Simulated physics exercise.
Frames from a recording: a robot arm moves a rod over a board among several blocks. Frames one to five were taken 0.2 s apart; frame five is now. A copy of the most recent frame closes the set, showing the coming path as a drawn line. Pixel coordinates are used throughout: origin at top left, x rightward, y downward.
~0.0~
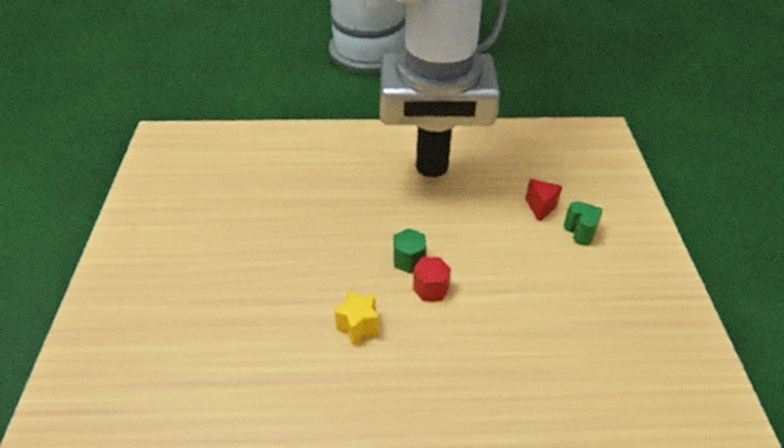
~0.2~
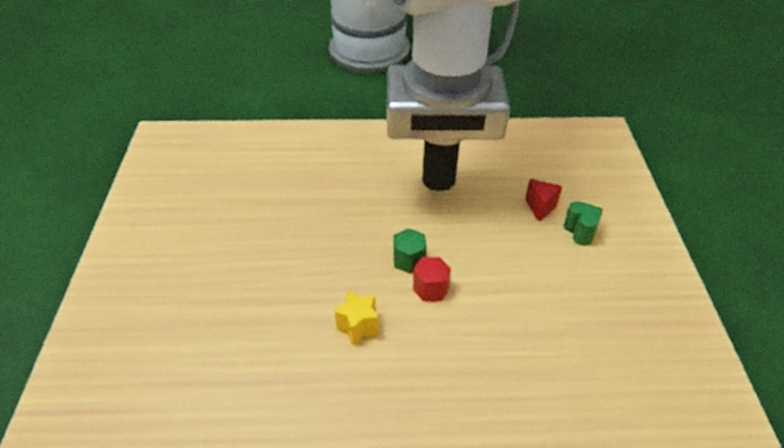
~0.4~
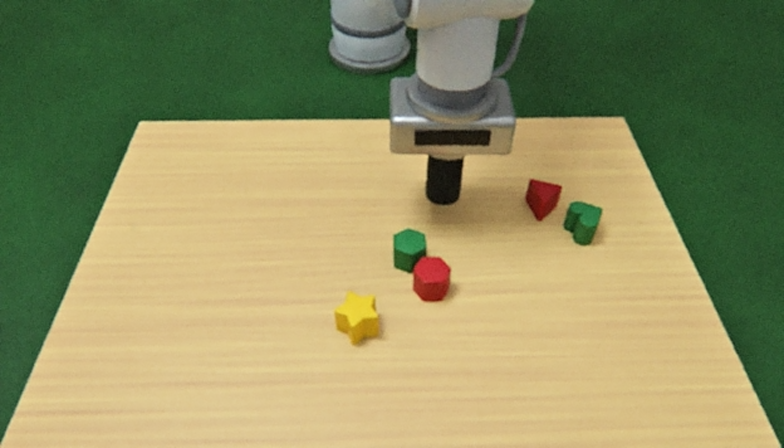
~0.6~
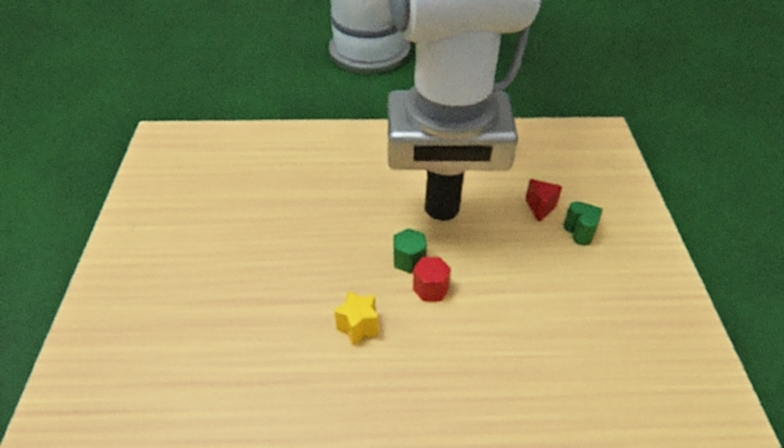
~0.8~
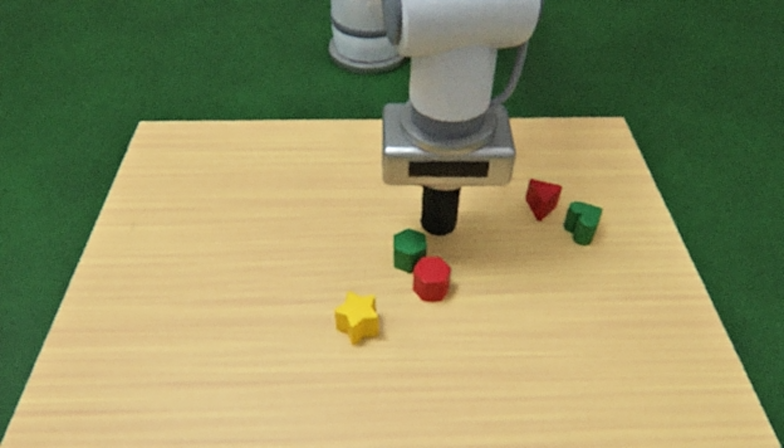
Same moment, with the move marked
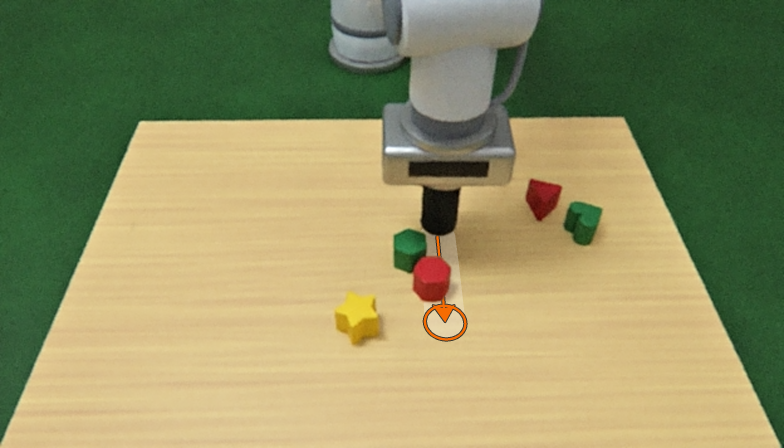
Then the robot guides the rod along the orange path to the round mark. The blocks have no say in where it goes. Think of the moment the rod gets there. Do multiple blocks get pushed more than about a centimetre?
It seems so.
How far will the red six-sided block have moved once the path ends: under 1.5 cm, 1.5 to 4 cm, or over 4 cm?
Once the path is done, the red six-sided block lies more than 4 cm from its present place.
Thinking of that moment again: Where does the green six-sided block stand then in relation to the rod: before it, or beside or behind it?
Slipped loose.
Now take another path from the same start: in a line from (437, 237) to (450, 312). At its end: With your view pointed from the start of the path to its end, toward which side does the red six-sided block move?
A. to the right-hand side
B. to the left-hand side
(A)
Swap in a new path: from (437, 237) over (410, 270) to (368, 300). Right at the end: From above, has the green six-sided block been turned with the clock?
Final answer: Yes.
Drawn move, straight from (437, 237) to (445, 322).
The first path, step by step. One third of the way, rod at (441, 250); green six-sided block at (407, 249), turned 40° clockwise.
Two thirds of the way, rod at (444, 278); green six-sided block at (406, 252), turned 60° clockwise; red six-sided block at (426, 297), turned 40° clockwise.
At the end, rod at (447, 309); yellow star-shaped block still; green six-sided block at (406, 252), turned 60° clockwise; red six-sided block at (415, 321), turned 65° clockwise.
